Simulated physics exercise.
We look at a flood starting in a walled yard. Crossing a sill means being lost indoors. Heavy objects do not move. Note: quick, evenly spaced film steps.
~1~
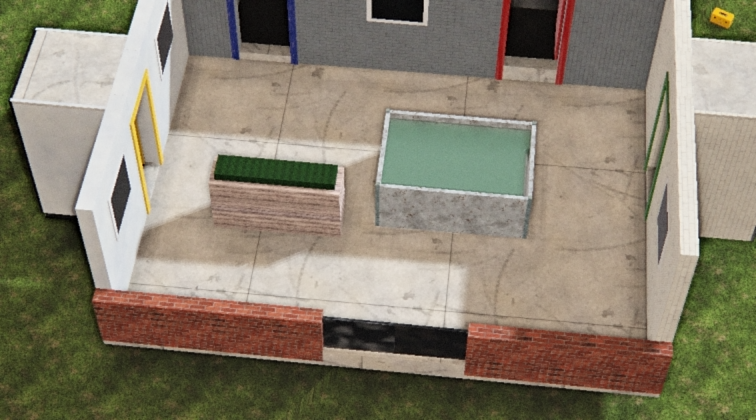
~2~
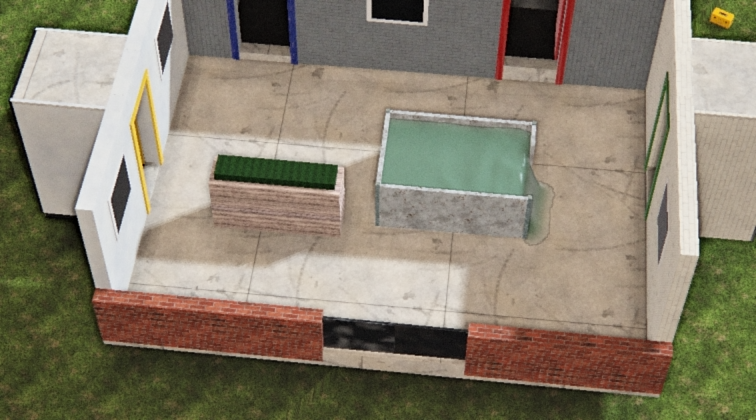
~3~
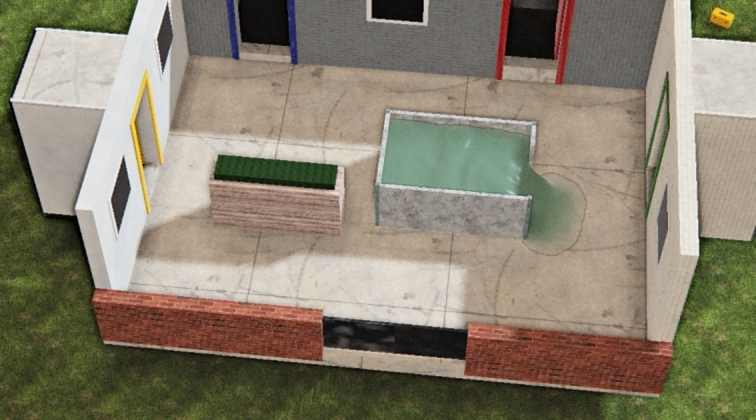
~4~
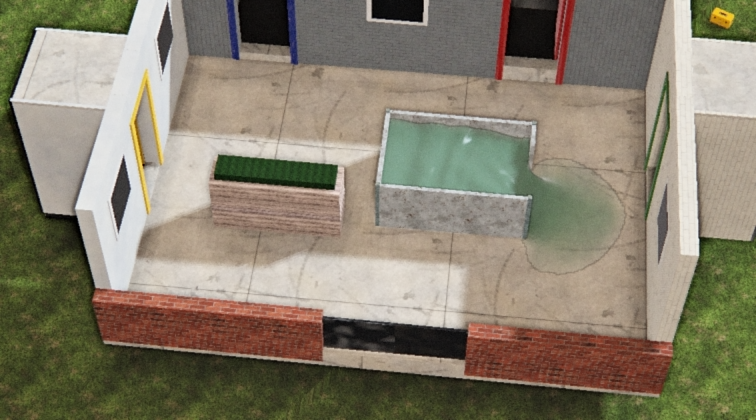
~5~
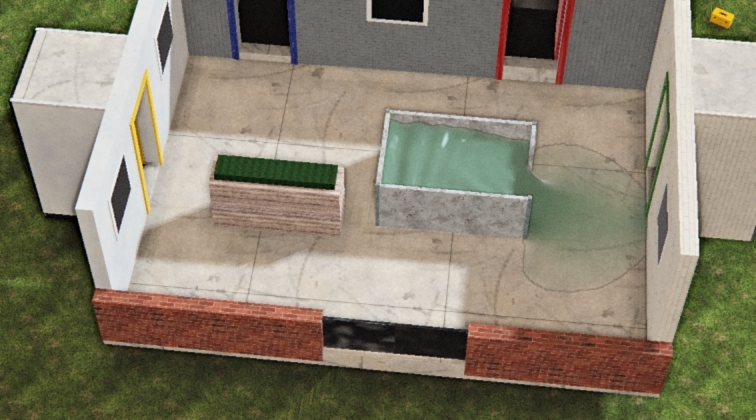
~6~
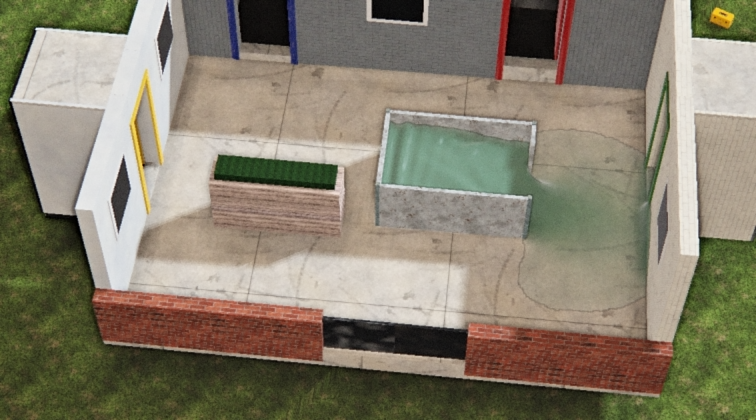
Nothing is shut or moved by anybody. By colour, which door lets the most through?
Green is the one.
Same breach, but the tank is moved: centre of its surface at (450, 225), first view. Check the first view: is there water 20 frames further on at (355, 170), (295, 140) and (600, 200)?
Log, spots in order: Unwetted / unwetted / taken by the flood.
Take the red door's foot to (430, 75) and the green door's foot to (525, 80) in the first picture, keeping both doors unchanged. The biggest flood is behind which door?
The yellow-painted one.
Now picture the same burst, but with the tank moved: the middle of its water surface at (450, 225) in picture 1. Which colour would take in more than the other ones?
That would be the yellow door.
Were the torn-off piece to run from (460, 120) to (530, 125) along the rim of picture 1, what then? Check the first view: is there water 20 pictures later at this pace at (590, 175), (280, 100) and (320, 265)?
Taking them in the order you gave, I'd call them sodden, sodden and spared.
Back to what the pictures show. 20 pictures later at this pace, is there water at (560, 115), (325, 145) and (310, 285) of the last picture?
One after the other: Awash, clear, flooded.
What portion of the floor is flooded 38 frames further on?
Close to 90 percent, by my reckoning.
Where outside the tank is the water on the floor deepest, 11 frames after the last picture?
Approximate pixel: (641, 367).
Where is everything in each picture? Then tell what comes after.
Still water in the water tank at (457, 157), in the first frame.
Water pours out at (526, 196) and has run to (532, 242), in the second frame.
The front is at (580, 197), out from the gap at (526, 198), in the third frame.
Water pours out at (526, 200) and has run to (618, 206), in the fourth frame.
Water pours out at (525, 200) and has run to (644, 248), in the fifth frame.
Water pours out at (525, 200) and has run to (645, 289), in the sixth frame.
A moment on, water covers 20 % of the floor; blue door not reached, yellow door not reached, red door not reached, green door a lot in.
Next, water covers 25 % of the floor; blue door not reached, yellow door not reached, red door wet at the sill, nothing in, green door a lot in.
Then, water covers 55 % of the floor; blue door not reached, yellow door not reached, red door wet at the sill, nothing in, green door a lot in.
Later, water covers 90 % of the floor; blue door wet at the sill, nothing in, yellow door wet at the sill, nothing in, red door wet at the sill, nothing in, green door a lot in.
In the end, water covers 100 % of the floor; blue door wet at the sill, nothing in, yellow door a trickle in, red door wet at the sill, nothing in, green door a lot in; the green door has let in the most.
